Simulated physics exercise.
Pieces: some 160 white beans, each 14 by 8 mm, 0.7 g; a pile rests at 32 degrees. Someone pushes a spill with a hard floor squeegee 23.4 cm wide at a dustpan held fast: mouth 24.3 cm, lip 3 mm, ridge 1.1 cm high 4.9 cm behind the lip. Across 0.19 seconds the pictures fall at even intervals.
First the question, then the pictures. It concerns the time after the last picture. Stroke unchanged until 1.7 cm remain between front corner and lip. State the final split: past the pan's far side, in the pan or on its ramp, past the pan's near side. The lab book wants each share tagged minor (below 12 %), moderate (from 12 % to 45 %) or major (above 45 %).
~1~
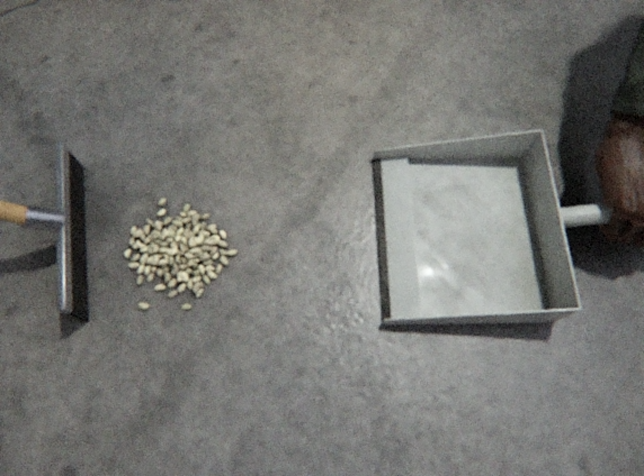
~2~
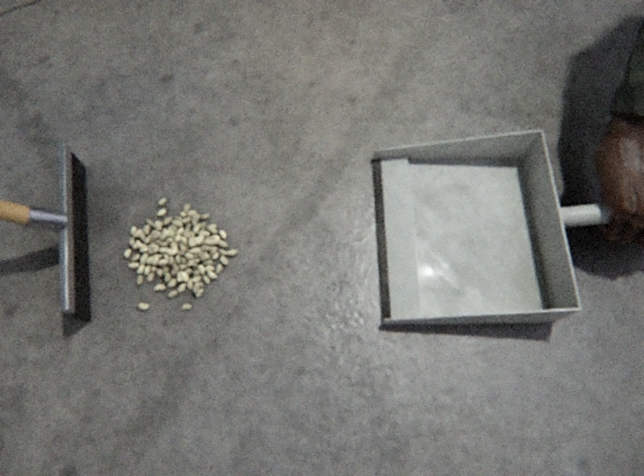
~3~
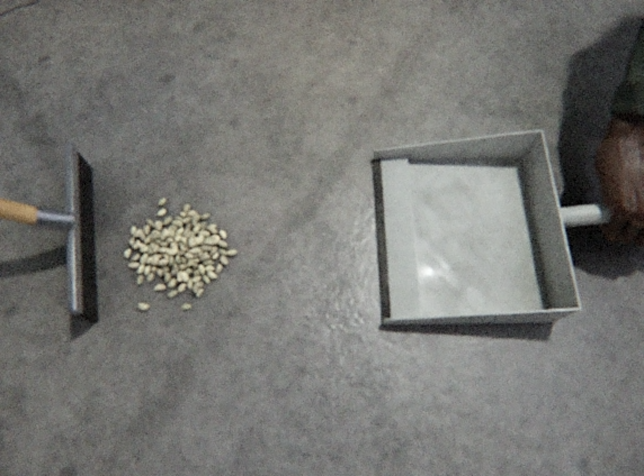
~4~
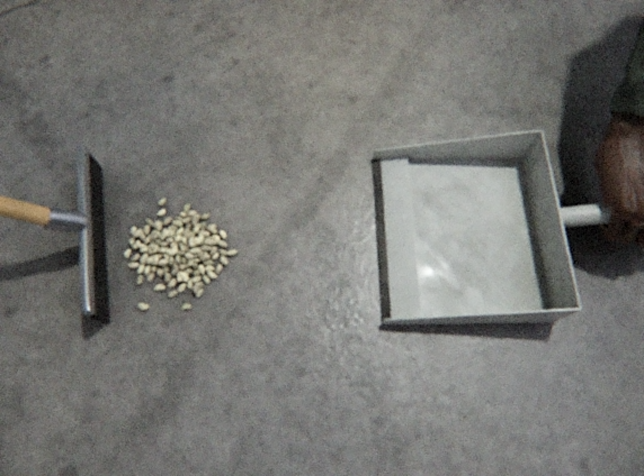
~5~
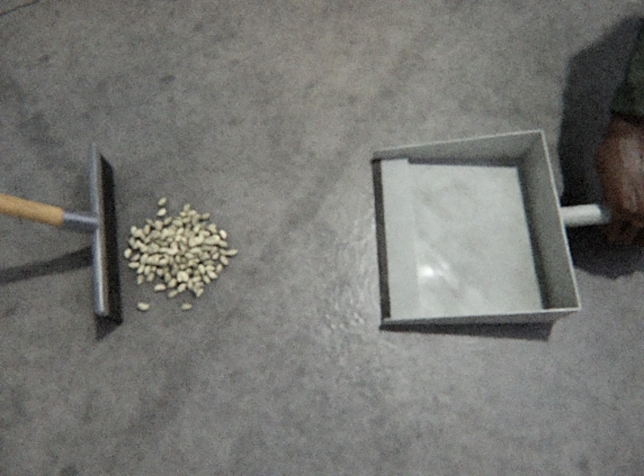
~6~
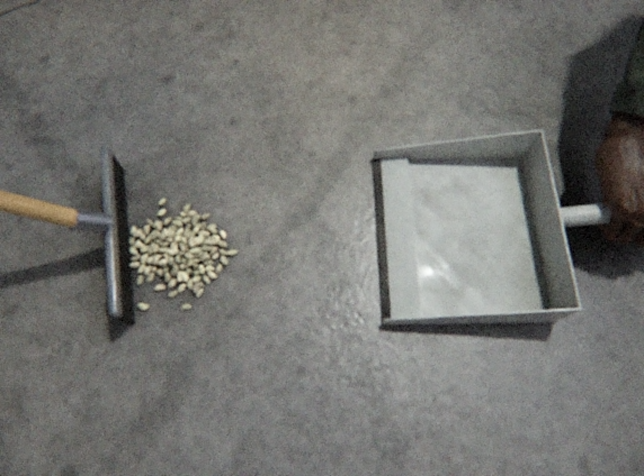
Tags: Far side = minor; pan = moderate; near side = minor.
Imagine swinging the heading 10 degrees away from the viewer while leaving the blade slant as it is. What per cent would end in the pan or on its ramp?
25 %.
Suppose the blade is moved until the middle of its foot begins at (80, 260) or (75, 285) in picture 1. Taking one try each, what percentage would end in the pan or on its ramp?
First try about 10 per cent, second about 5 per cent.
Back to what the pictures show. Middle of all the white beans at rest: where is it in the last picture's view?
Centre at rest: Approx. (367, 244) px.
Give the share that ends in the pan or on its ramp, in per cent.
Some 15 %.
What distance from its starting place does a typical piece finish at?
Roughly 26 cm.
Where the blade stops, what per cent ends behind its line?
5 %.
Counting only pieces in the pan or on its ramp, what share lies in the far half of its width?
Roughly 10 percent.
Then, 0.34 s after the last picture, middle of the blade 20 cm from the lip; 0 % over the lip, far side 0 %, near side 0 %.
Then, 0.57 s after the last picture, middle of the blade 10 cm from the lip; 0 % over the lip, far side 0 %, near side 5 %.
Then, 0.90 s after the last picture, middle of the blade 4 cm from the lip; 15 % over the lip, far side 5 %, near side 5 %.
In the end, far side 5 %, pan 15 %, near side 5 %, in front of the lip or behind the blade 75 %.
